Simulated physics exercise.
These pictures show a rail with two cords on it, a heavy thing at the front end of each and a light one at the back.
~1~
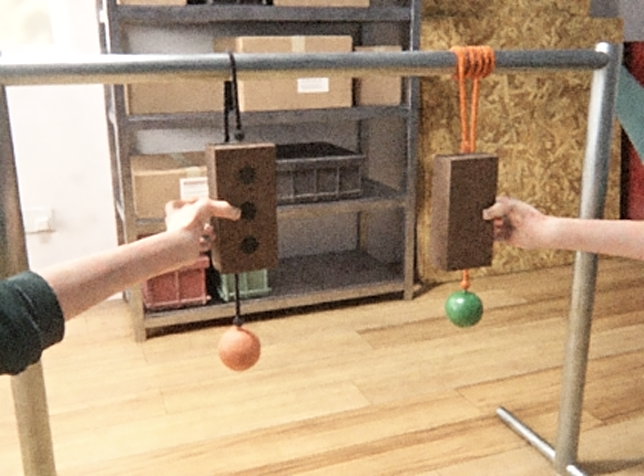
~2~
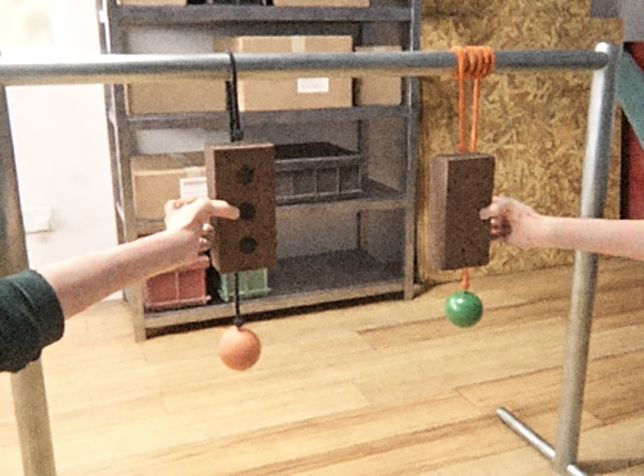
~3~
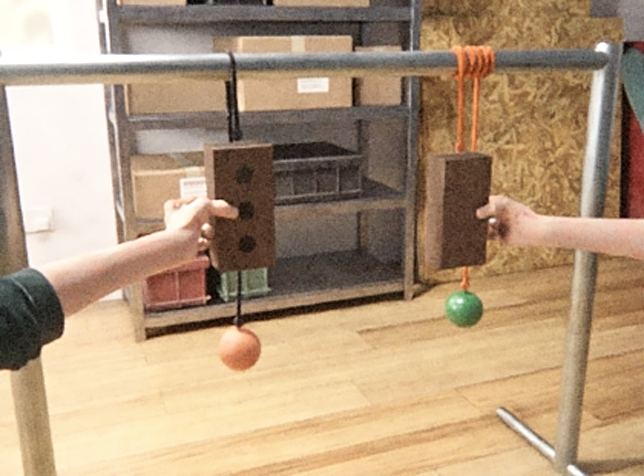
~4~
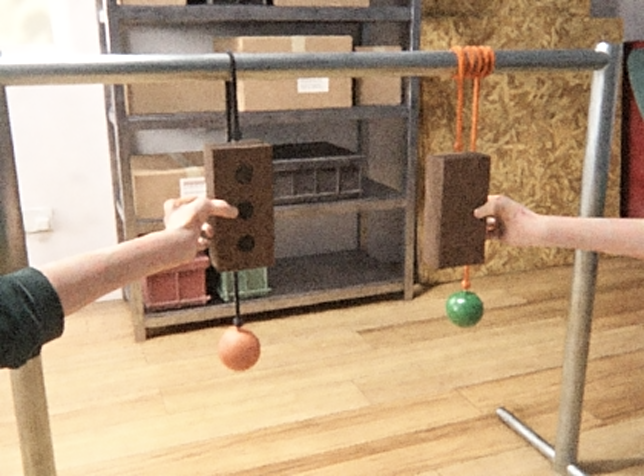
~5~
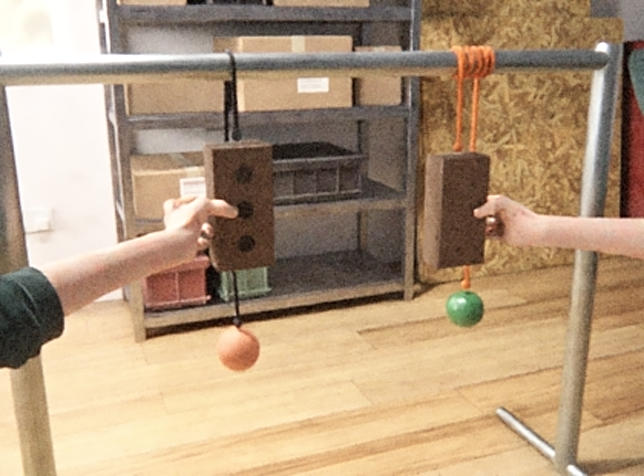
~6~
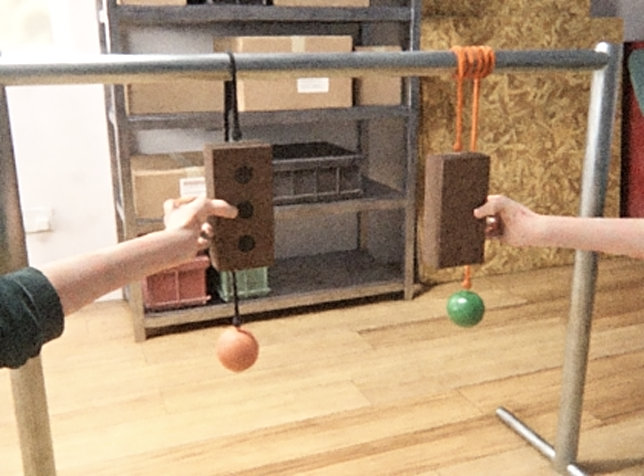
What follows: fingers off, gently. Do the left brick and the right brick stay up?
The left brick drops; the right brick keeps its height.
Then, 0.48 s after the last picture, left brick dropping near (244, 348); right brick hanging near (460, 176).
Then, 0.90 s after the last picture, left brick on the floor; right brick hanging near (453, 197).
At rest, left brick on the floor; right brick hanging near (458, 197). The left brick pulls its rope through and the right brick stays hanging.
